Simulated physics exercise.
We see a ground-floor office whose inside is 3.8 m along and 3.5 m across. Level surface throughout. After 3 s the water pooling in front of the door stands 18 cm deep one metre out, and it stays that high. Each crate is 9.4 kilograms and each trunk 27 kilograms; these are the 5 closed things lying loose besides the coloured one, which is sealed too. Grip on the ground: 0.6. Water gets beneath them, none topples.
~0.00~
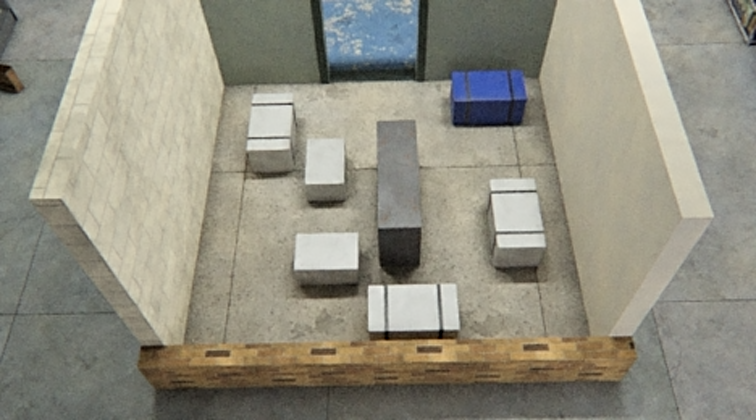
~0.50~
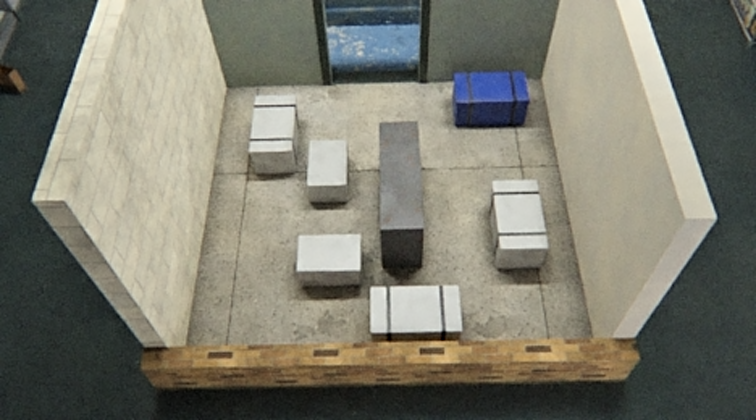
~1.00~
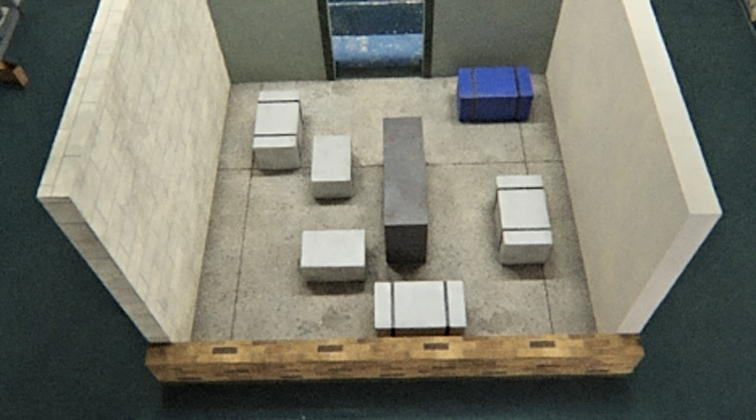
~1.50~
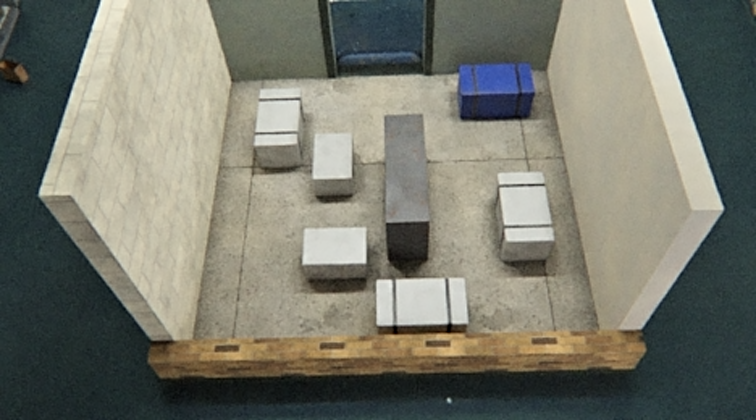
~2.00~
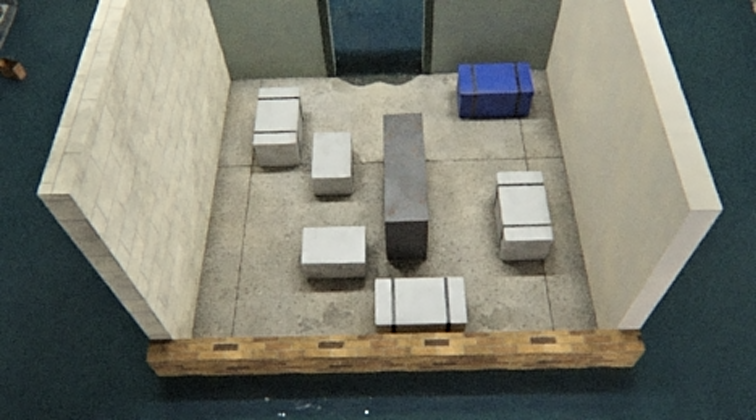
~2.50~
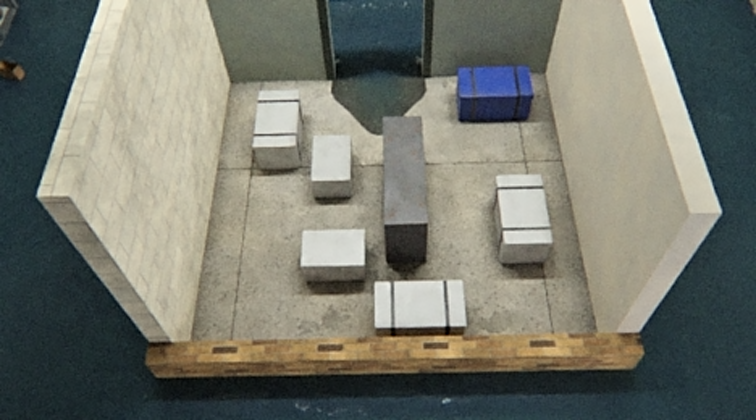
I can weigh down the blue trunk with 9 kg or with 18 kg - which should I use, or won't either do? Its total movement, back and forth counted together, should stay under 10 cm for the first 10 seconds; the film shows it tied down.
Go with the heavier one.
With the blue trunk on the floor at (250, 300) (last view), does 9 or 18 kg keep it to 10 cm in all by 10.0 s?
Outcome - failure with both.
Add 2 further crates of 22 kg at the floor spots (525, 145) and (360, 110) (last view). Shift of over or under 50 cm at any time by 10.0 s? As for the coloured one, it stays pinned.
In that order: Under, more.
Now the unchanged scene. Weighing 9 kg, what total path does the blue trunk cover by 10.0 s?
Some 40 centimetres of travel in total.
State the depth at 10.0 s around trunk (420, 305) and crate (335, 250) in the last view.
First roughly 10 cm, second roughly 10 cm.
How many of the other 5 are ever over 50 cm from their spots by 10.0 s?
It adds up to 2.
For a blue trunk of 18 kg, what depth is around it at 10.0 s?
5 cm, roughly.
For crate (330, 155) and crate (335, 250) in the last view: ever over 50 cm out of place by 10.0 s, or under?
In sequence, exceeded; exceeded.
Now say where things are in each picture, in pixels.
The first picture shows the blue trunk at (489, 86) rests on the ground; water covers 0.0 m2; 0 of 6 have shifted.
The second picture shows the blue trunk at (491, 87), on the bottom; 0.0 m2 under water; 0 of 6 have shifted.
The third picture shows the blue trunk at (495, 82), on the bottom; water covers 0.0 m2; 0 of 6 have shifted.
The fourth picture shows the blue trunk at (496, 79) rests on the ground; water covers 0.0 m2; 0 of 6 have shifted.
The fifth picture shows the blue trunk at (495, 78) rests on the ground; 0.1 m2 under water; 0 of 6 have shifted.
The sixth picture shows the blue trunk at (495, 81) rests on the ground; water covers 0.6 m2; 0 of 6 have shifted.
After 3.5 s the blue trunk would be 0 cm from its start with 9 kg and 0 cm from its start with 18 kg; 0 cm of water round it then.
After 4.5 s the blue trunk would be 0 cm from its start with 9 kg and 0 cm from its start with 18 kg; 1 cm of water round it then.
After 7.0 s the blue trunk would be 0 cm from its start with 9 kg and 0 cm from its start with 18 kg; 3 cm of water round it then.
After 10.0 s the blue trunk would be 29 cm from its start with 9 kg and 0 cm from its start with 18 kg; 5 cm of water round it then.
